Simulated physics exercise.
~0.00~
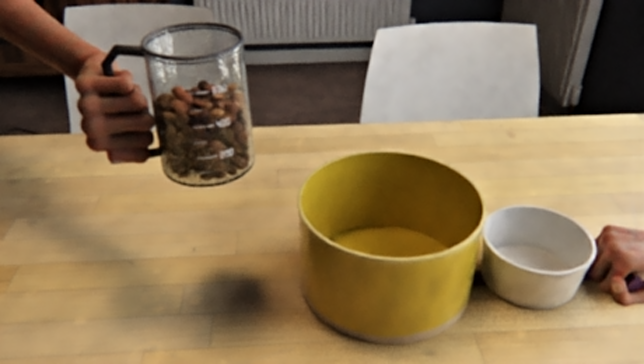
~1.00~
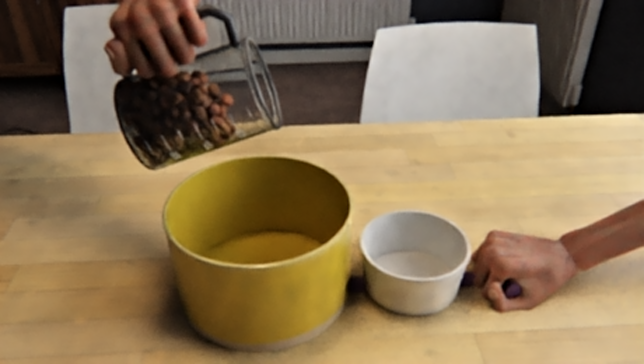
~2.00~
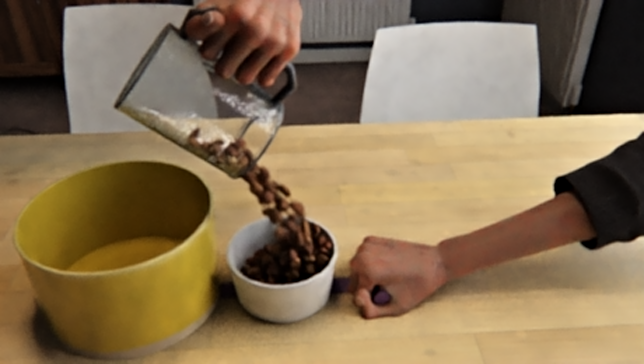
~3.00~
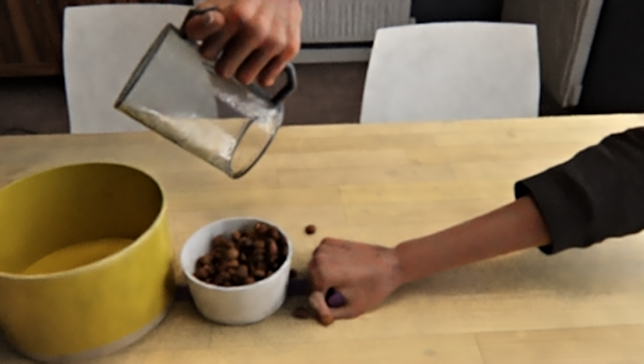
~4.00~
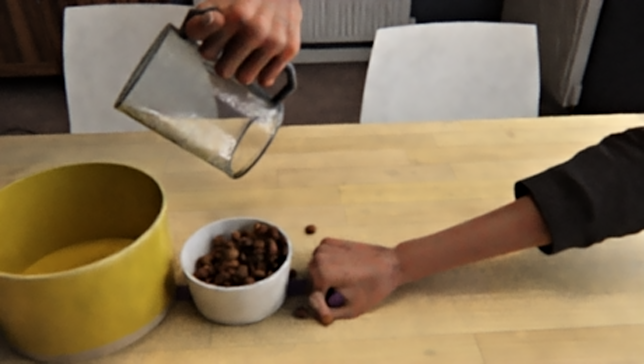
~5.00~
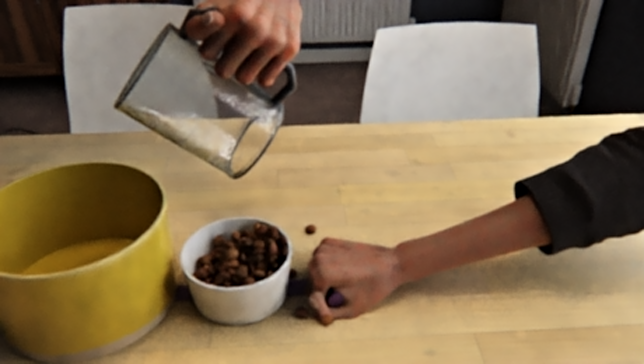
On a wooden table, one hand drew a yellow pot and a small white dish to the left while another tipped a clear jug of brown pieces, which poured mostly into the dish, leaving it heaped beneath the emptied jug.
